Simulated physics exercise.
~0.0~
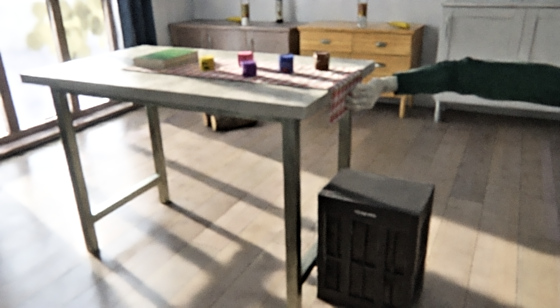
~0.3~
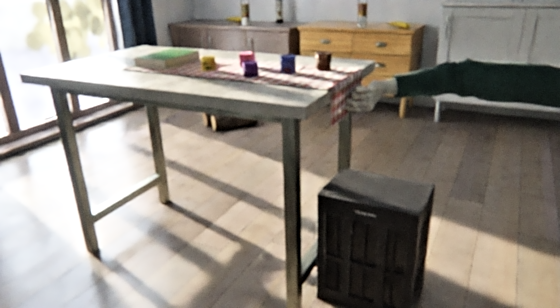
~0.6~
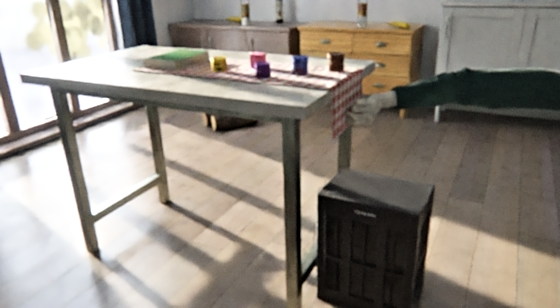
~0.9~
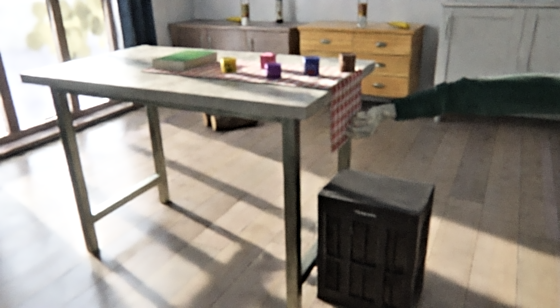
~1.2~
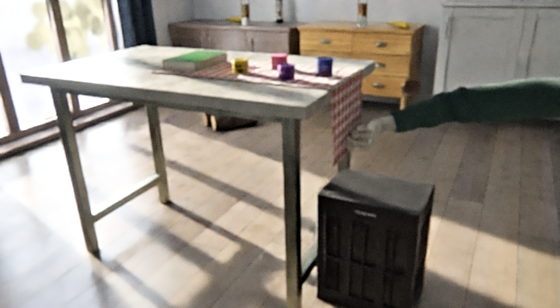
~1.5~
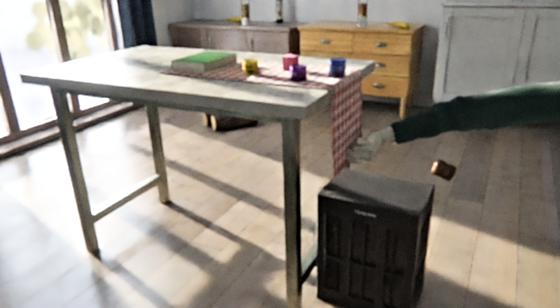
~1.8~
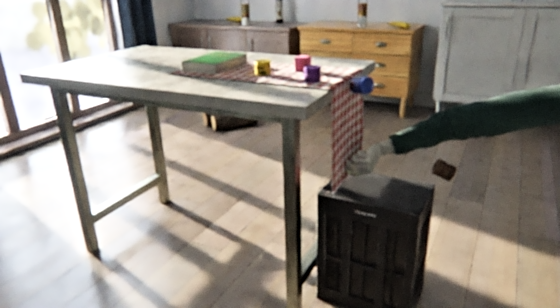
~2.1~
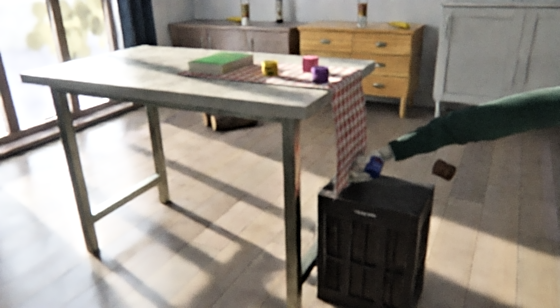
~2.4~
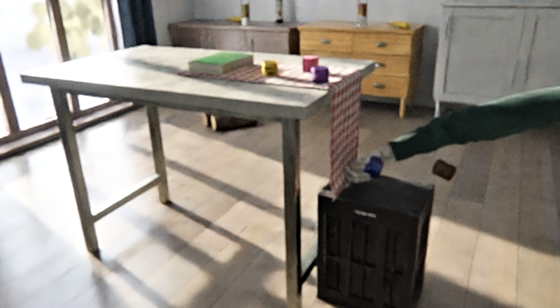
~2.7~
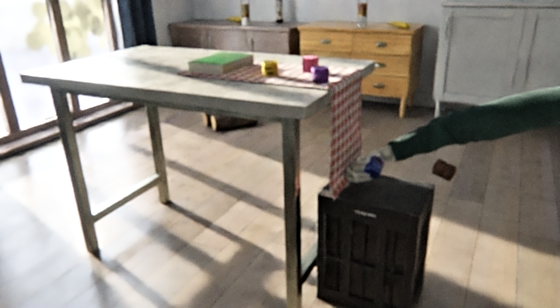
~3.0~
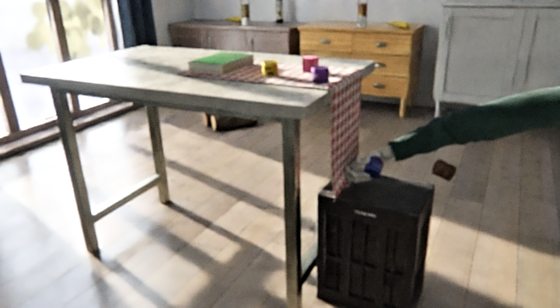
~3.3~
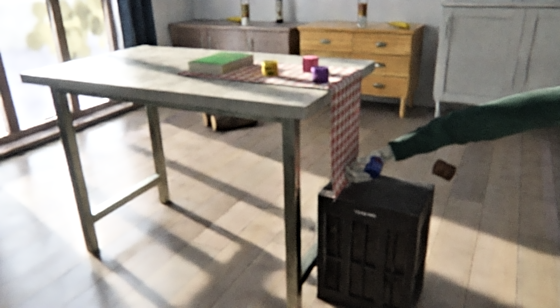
A hand in a dark green sleeve grips the hanging end of a red checked tablecloth at the right edge of a pale table and draws it downward. The green block, the pink cube and the small yellow, purple, blue and brown pieces ride along to the right with the cloth. The brown pot goes over the edge first and drops toward the hand and sleeve. The blue pot follows, falling beside the hand as the hem comes down to the black crate. Then everything stops, with two pots off the table and the others still on it.
